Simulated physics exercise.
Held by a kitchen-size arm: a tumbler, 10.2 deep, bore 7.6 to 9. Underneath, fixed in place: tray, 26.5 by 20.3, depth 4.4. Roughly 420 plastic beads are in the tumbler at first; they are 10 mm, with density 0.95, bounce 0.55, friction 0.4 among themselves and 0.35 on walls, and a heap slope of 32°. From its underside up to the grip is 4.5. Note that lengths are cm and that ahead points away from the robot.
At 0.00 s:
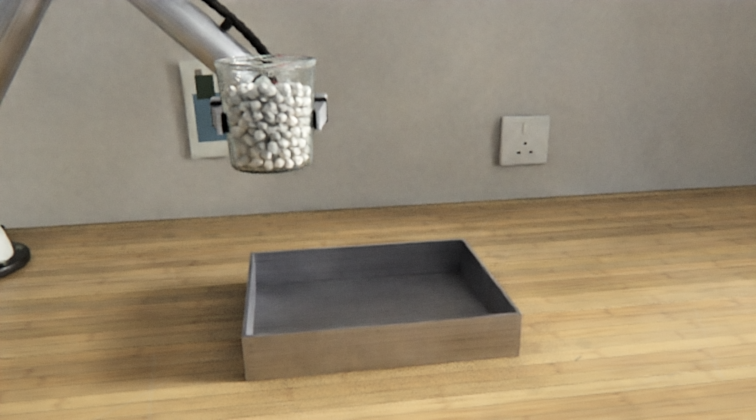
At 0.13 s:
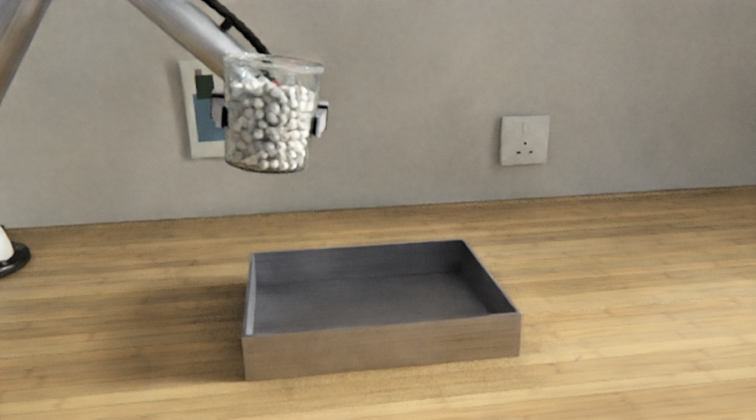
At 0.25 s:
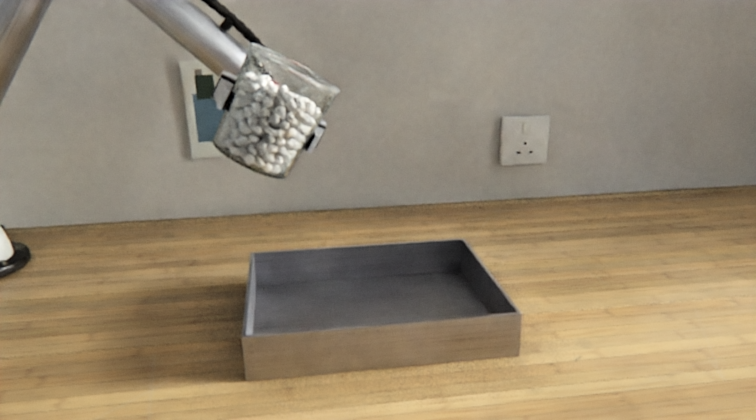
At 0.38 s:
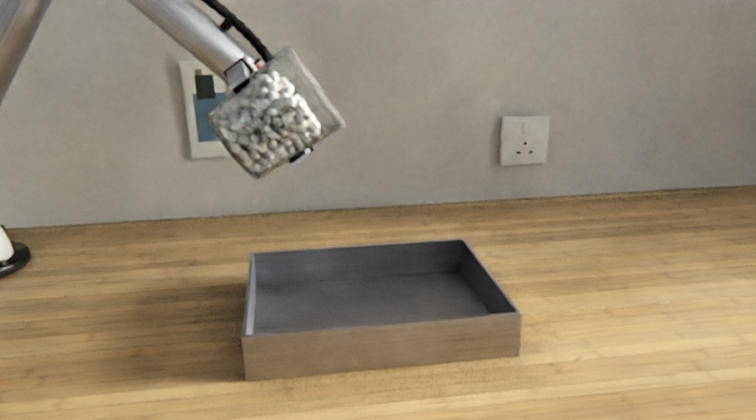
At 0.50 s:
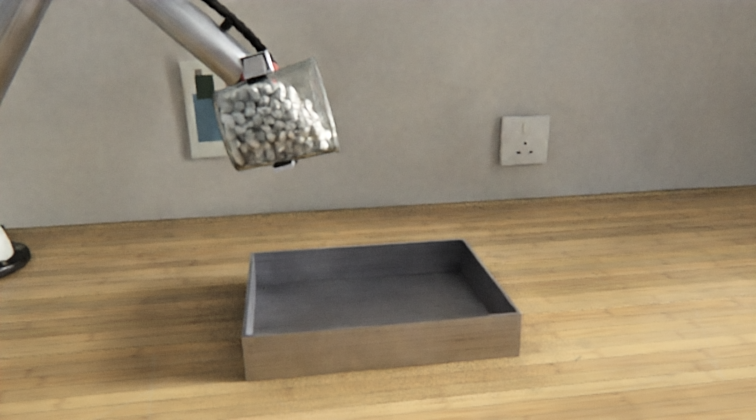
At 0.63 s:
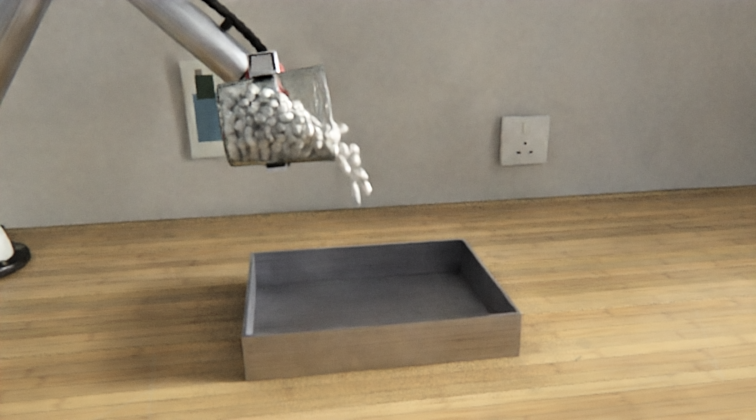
In the video, a robotic arm holds a clear tumbler of whitish beads above an empty, dark-lined tray on a wooden surface, then tilts it to the right until some beads pour out over the rim.
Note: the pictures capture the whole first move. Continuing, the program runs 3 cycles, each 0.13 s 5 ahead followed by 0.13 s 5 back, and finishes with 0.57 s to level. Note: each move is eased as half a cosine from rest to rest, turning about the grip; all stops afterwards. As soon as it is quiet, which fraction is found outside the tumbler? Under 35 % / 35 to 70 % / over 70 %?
Over 70 %.
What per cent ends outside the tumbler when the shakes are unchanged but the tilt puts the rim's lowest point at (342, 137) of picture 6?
About 60 per cent.
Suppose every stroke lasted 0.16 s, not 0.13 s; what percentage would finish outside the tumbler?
Then about 90 per cent.
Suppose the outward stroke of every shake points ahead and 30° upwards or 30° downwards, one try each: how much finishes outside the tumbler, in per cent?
You'd get some 95 per cent with the first setting and some 80 per cent with the second.
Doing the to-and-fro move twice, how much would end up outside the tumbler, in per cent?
Roughly 90 percent.
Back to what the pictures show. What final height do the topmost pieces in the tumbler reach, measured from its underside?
I'd put it at close to 3.0 centimetres.
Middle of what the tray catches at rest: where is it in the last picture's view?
It sits close to (431, 306).
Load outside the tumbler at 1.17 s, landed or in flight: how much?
Near 85 in a hundred parts have gone so far.
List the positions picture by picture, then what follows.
The tumbler middle at (269, 114), level; upper third of the load around (268, 97), from x 230 to 305, top at y 80; 423 in the tumbler, in the first picture.
The tumbler middle at (270, 114), tilted 8° forward; upper third of the load around (267, 97), from x 230 to 310, top at y 80, in the second picture.
The tumbler middle at (272, 115), tilted 29° forward; upper third of the load around (268, 99), from x 225 to 315, top at y 75, in the third picture.
The tumbler middle at (274, 117), tilted 56° forward; upper third of the load around (271, 102), from x 220 to 315, top at y 75, in the fourth picture.
The tumbler middle at (275, 119), tilted 77° forward; upper third of the load around (267, 105), from x 225 to 335, top at y 85, in the fifth picture.
The tumbler middle at (276, 120), tilted 85° forward; upper third of the load around (260, 109), from x 225 to 365, top at y 90; 413 in the tumbler, 10 in flight or on a rim, in the sixth picture.
After 1.17 s, tilted 85° forward, highest piece 21 above the table; 275 in the tray, 64 in the tumbler, 19 on the table or floor, 65 in flight or on a rim.
After 1.71 s, tilted 39° forward, highest piece 24 above the table; 367 in the tray, 34 in the tumbler, 22 on the table or floor.
After 2.18 s, level, highest piece 22 above the table; 367 in the tray, 34 in the tumbler, 22 on the table or floor.
After 3.23 s, level, highest piece 22 above the table; 367 in the tray, 34 in the tumbler, 22 on the table or floor.
In the end, 367 in the tray, 34 in the tumbler, 22 on the table or floor. That is 92 % outside the tumbler.
